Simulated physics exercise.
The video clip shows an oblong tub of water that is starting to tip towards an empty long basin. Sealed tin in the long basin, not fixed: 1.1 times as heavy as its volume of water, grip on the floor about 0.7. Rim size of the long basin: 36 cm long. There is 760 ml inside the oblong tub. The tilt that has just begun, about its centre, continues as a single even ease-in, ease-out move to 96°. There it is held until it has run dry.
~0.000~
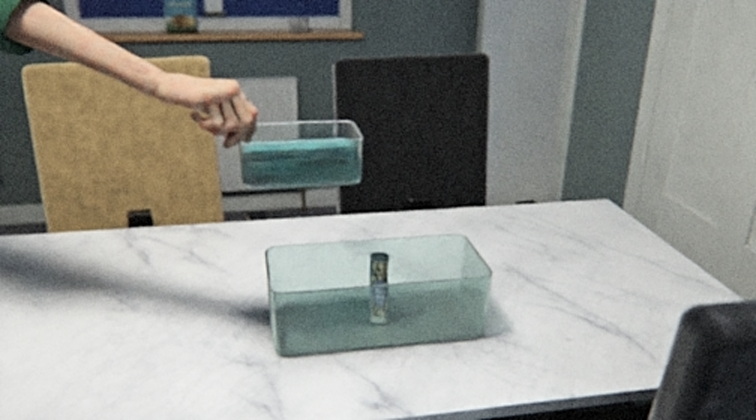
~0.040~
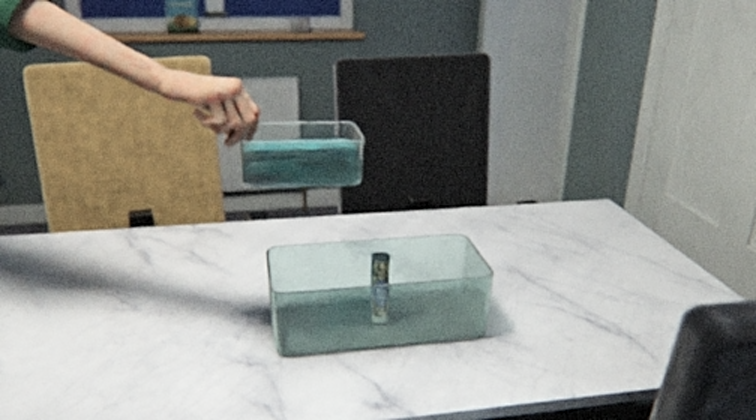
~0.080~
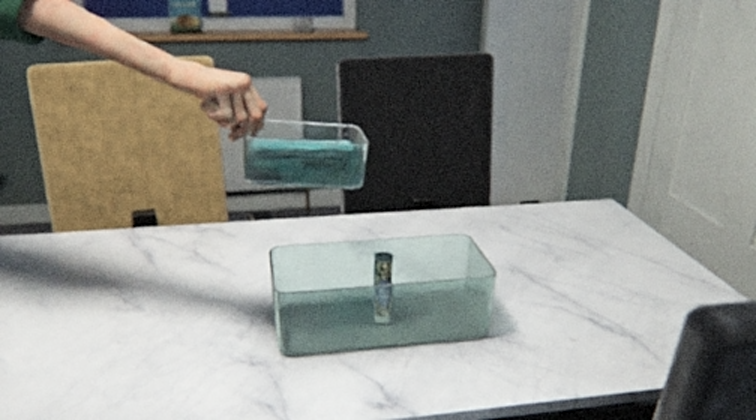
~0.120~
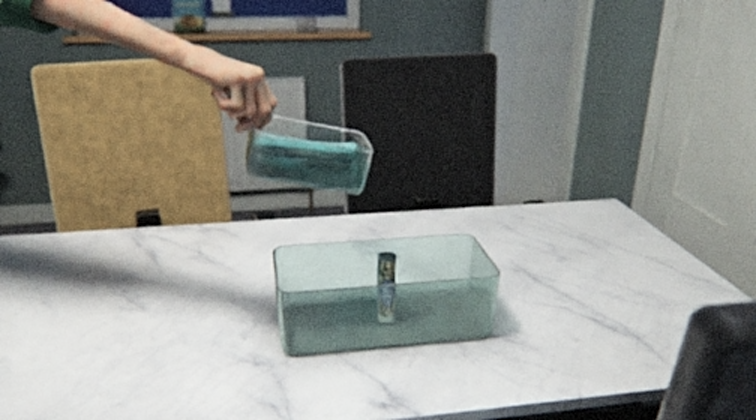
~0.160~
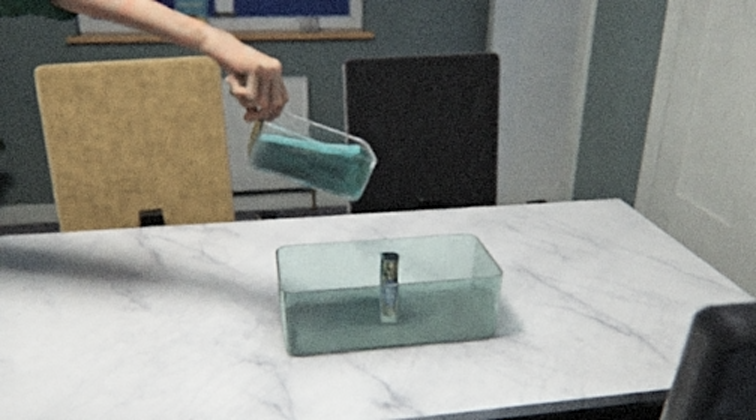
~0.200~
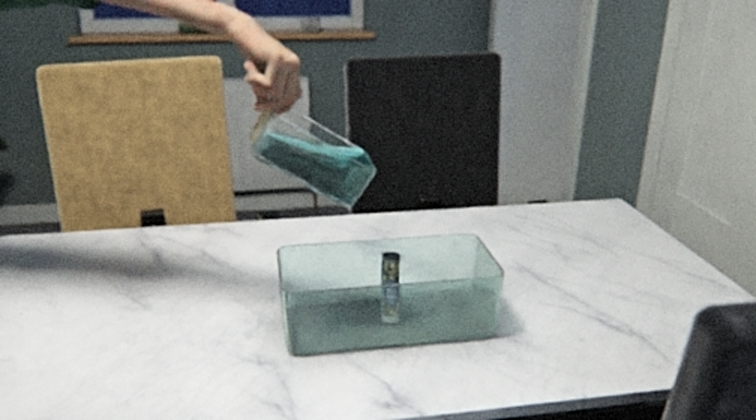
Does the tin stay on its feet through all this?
It rides it out.
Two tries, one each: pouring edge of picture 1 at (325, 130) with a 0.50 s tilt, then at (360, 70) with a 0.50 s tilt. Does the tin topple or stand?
Trial 1 - tin tips; trial 2 - tin stays standing.
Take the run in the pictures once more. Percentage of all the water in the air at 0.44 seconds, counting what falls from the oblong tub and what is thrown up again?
My guess is roughly 68 %.
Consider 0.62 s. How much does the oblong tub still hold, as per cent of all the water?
4 %.
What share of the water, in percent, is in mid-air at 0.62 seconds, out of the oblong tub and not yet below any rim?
Near 7 percent.
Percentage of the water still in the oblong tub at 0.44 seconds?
Remaining: Near 18 % of the total.
After 0.44 s the tilt is 93° and 18 per cent is still to pour; the tin stands where it began.
After 0.62 s the tilt is 96° and 4 per cent is still to pour; the tin stands where it began.
After 0.80 s the tilt is 96° and 2 per cent is still to pour; the tin stands where it began.
After 1.00 s the tilt is 96° and 0 per cent is still to pour; the tin stands where it began.
In the end the tin stands where it began.
